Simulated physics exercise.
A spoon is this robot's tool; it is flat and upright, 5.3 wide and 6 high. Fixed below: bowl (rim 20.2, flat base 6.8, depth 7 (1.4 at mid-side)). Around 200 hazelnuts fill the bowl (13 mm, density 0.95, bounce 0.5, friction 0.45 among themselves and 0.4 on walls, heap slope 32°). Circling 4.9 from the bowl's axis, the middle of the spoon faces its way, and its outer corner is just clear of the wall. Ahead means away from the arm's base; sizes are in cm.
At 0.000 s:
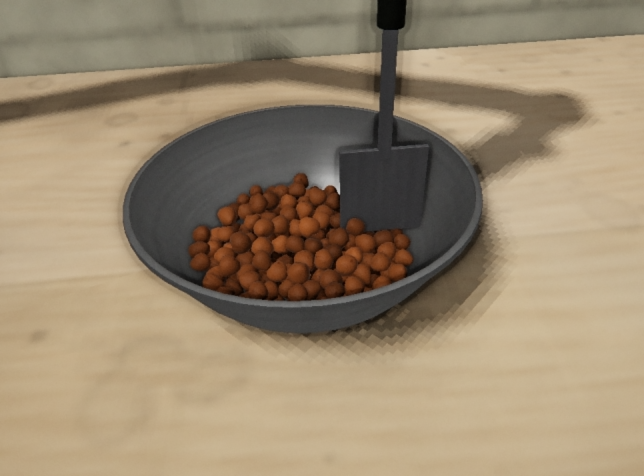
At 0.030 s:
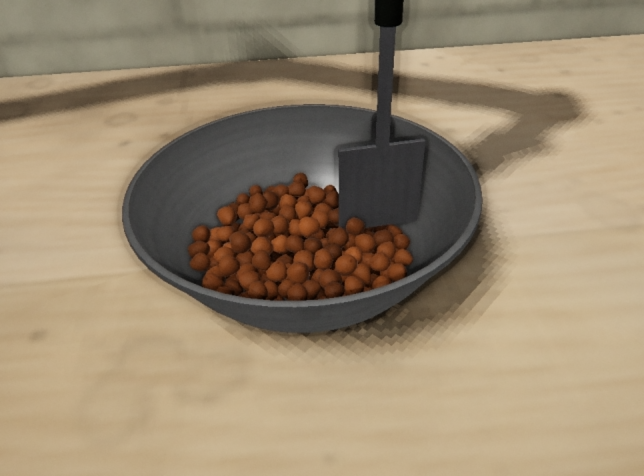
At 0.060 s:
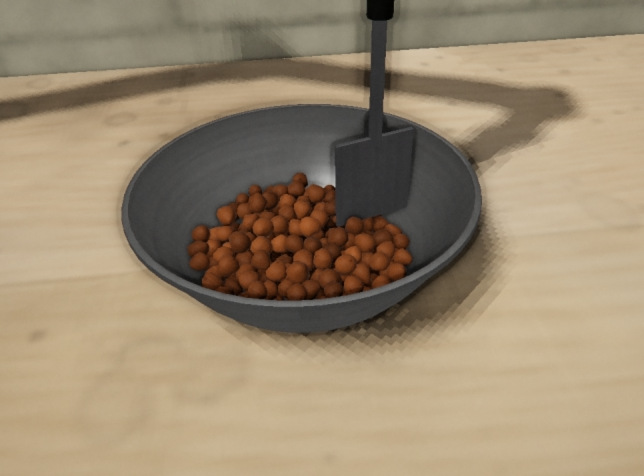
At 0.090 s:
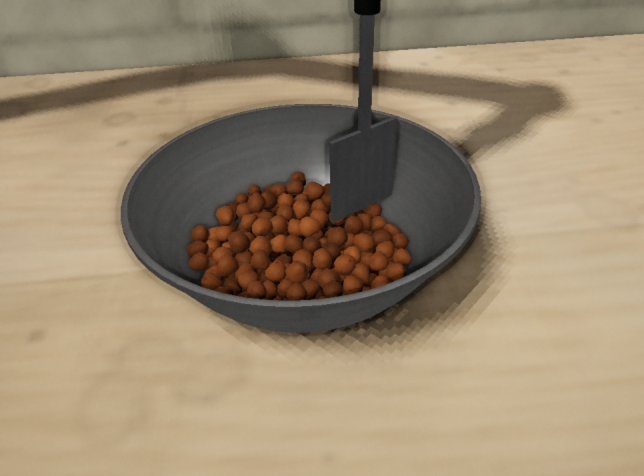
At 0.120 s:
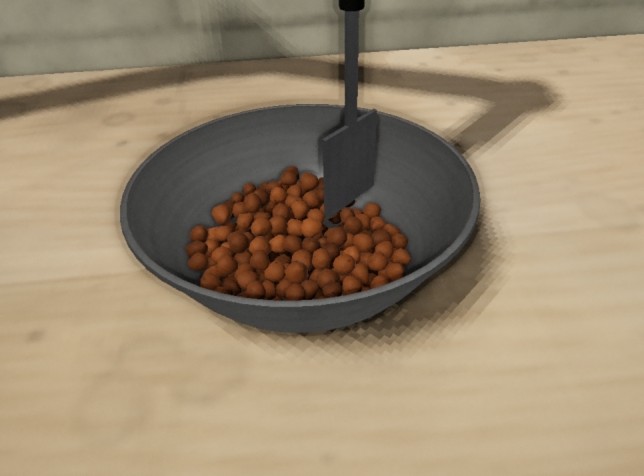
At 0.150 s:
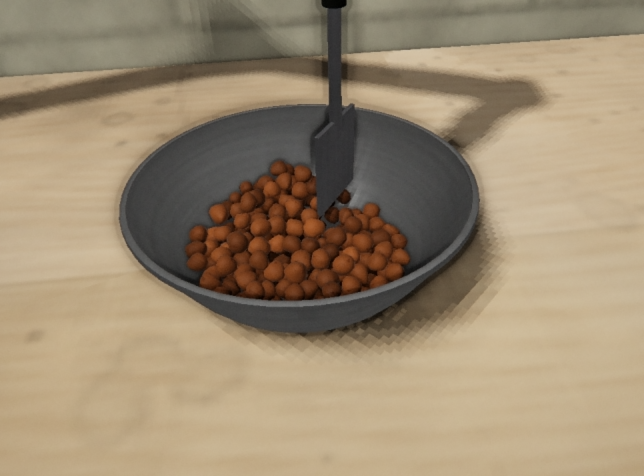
A dark gray bowl holds a heap of brown balls while a spatula turns and sweeps left through them.
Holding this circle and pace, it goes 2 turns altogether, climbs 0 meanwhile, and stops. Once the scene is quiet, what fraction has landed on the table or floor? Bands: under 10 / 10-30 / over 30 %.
Under 10 %.
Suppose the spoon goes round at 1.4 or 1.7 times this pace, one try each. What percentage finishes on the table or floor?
10 % and 20 %.
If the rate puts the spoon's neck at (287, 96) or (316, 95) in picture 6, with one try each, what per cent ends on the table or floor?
Some 20 and 10 %.
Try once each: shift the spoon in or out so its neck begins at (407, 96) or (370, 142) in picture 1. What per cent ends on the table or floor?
Some 0 and 0 per cent.
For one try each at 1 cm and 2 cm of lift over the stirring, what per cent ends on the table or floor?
First try about 0 per cent, second about 0 per cent.
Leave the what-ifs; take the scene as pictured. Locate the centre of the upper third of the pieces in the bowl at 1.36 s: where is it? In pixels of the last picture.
Estimated centre: (266, 282).
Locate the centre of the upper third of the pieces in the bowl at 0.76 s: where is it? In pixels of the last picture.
Roughly at (403, 222).
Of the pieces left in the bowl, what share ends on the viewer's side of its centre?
Estimate: Some 35 %.
After 0.76 s, 318° round, highest piece 9 above the table; 197 in the bowl.
After 1.36 s, 220° round, highest piece 8 above the table; 195 in the bowl, 2 on the table or floor.
After 1.87 s, 0° round, highest piece 6 above the table; 194 in the bowl, 3 on the table or floor.
After 2.57 s, 0° round, highest piece 6 above the table; 194 in the bowl, 3 on the table or floor.
At rest, 194 in the bowl, 3 on the table or floor. That is 2 % on the table or floor.
